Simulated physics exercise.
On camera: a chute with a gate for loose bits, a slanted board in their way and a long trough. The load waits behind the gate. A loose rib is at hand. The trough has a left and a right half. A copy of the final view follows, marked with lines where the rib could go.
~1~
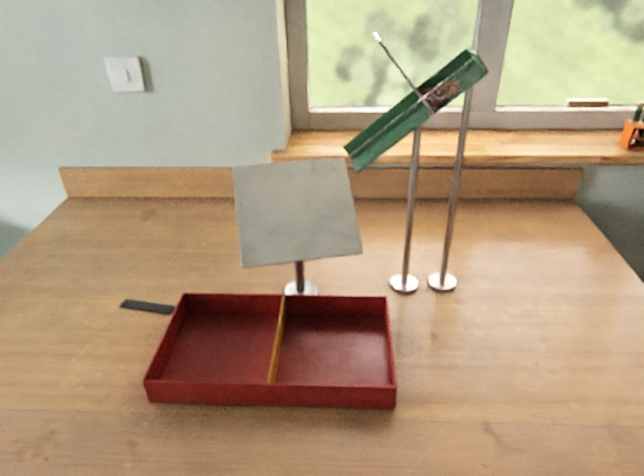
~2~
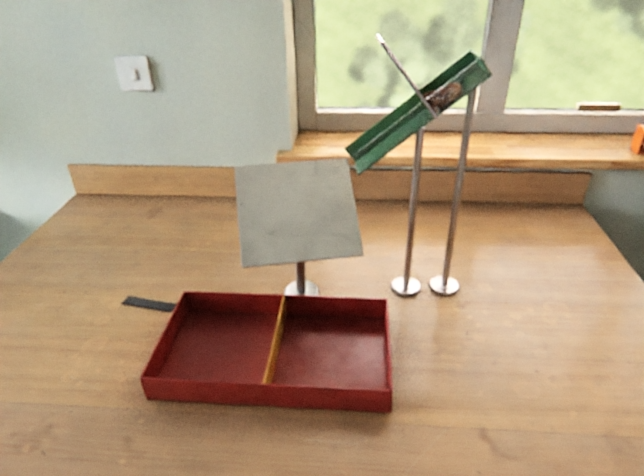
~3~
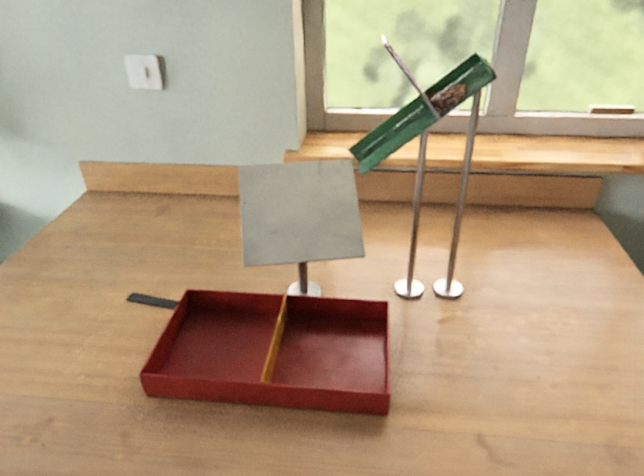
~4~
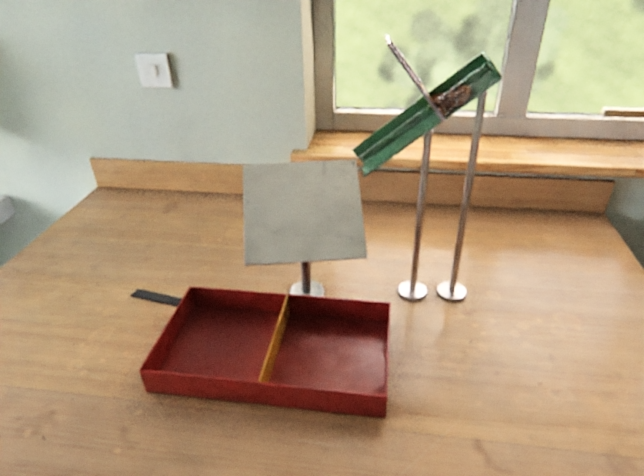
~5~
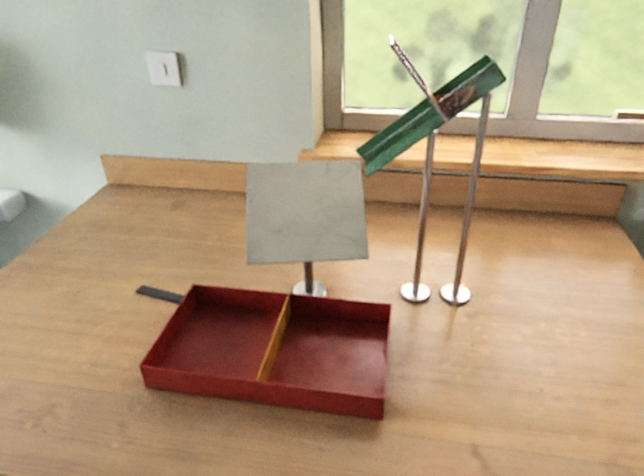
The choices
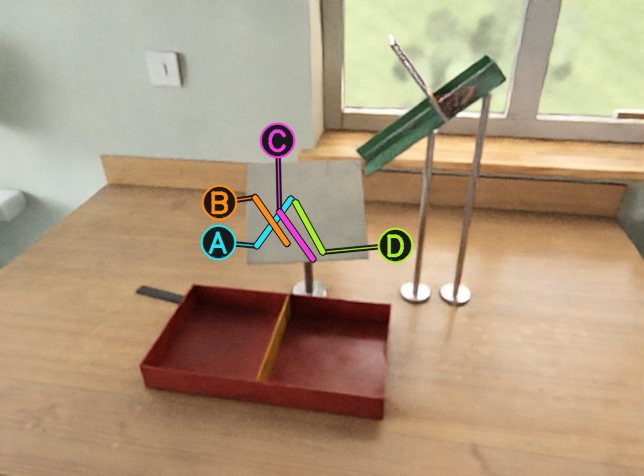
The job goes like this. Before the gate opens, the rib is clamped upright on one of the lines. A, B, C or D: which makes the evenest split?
Best: A.
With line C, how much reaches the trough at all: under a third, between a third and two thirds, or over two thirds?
It is over two thirds.
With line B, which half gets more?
Right.
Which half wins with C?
More lands on the right.
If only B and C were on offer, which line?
That is line B.
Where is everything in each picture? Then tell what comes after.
The first frame shows load behind the gate at (439, 93), cereal balls; lip of the chute at (355, 167), sloping fairly steeply.
The second frame shows middle of the board at (297, 209), tilted fairly steeply; middle of its low edge at (304, 261); of its high edge at (291, 162).
The third frame shows front corners of the trough at (140, 374) and (389, 393); front end of its middle wall at (261, 383).
The fourth frame shows middle of the load at (451, 98); lip at (364, 170).
The fifth frame shows middle of the load at (455, 99); lip at (367, 171).
On the marked copy, line A from (290, 198) to (256, 246); line B from (254, 197) to (287, 243); line C from (279, 211) to (312, 259); line D from (295, 202) to (322, 252).
Choosing A, of what is caught, about two thirds in the left half, about a third in the right.
Choosing B, of what is caught, about a quarter in the left half, most in the right.
Choosing C, of what is caught, none in the left half, all in the right.
Choosing D, of what is caught, none in the left half, all in the right.
